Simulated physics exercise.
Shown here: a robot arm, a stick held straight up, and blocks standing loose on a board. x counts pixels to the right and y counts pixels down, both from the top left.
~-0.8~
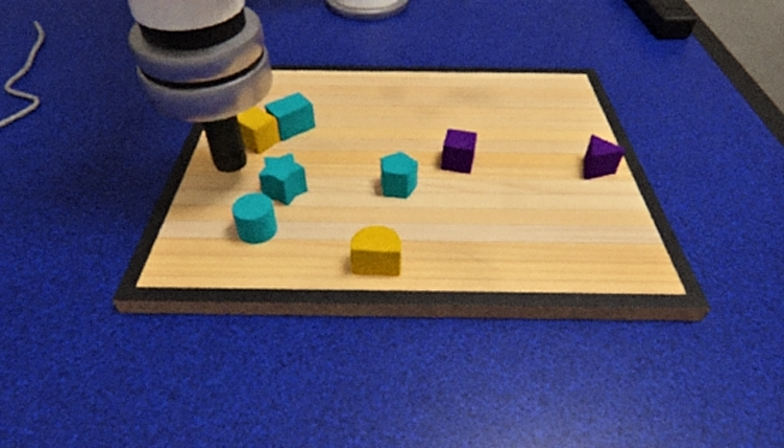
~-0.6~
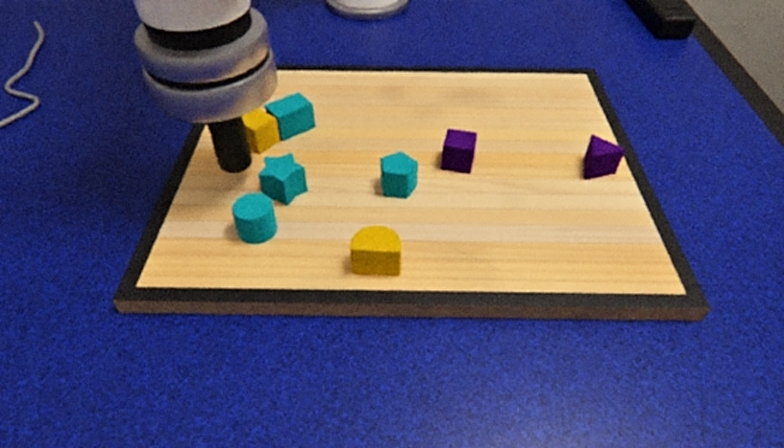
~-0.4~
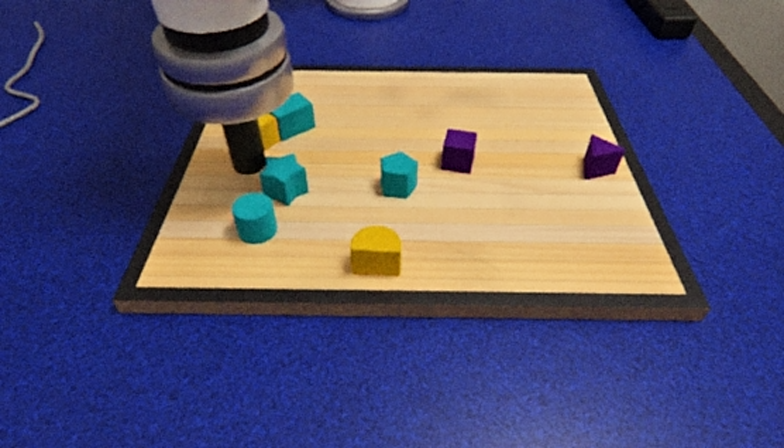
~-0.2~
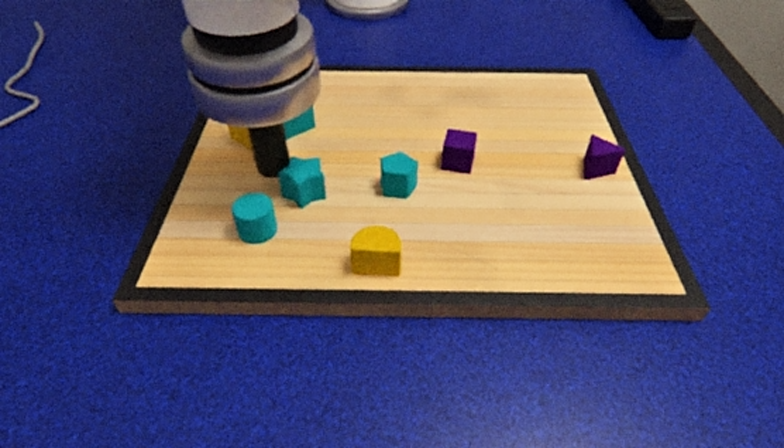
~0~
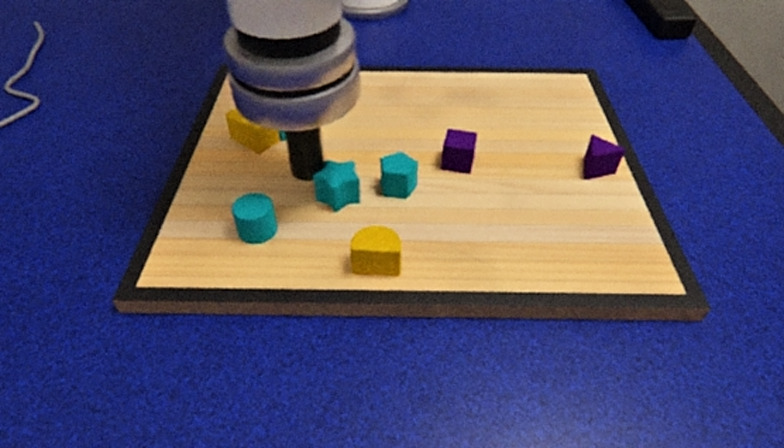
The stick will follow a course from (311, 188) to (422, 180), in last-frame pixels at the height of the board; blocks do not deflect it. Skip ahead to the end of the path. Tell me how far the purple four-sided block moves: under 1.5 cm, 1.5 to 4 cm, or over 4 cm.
It will move less than 1.5 cm.
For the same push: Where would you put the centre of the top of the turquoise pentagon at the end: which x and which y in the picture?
I predict (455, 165).
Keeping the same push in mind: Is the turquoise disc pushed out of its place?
No, that is not what happens.
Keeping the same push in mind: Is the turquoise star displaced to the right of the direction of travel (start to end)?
It seems so.
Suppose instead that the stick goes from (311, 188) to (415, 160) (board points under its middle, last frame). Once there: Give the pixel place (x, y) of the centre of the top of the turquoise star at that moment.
My prediction: (368, 171).
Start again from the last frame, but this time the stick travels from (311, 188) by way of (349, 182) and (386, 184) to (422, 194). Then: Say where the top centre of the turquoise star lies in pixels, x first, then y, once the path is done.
I'd place it at (394, 186), taking the centre of its top.
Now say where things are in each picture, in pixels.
In the first picture, stick tip (231, 163); block tops, turquoise disc (252, 205); turquoise star (280, 166); turquoise pentagon (398, 162); purple four-sided block (461, 138).
In the second picture, stick (236, 164); blocks unchanged.
In the third picture, stick (250, 166); blocks unchanged.
In the fourth picture, stick (274, 168); turquoise star (302, 168).
In the fifth picture, stick (308, 171); turquoise disc (252, 205); turquoise star (337, 172); turquoise pentagon (398, 162); purple four-sided block (461, 138).
The first path, step by step. One third of the way, stick (347, 169); turquoise star (372, 175), turned 15° clockwise; turquoise pentagon (408, 163).
Two thirds of the way, stick (386, 167); turquoise star (392, 180), turned 55° clockwise; turquoise pentagon (423, 164), turned 40° anticlockwise.
At the end, stick (422, 164); turquoise disc in place; turquoise star (396, 180), turned 70° clockwise; turquoise pentagon (455, 165), turned 25° anticlockwise; purple four-sided block in place.
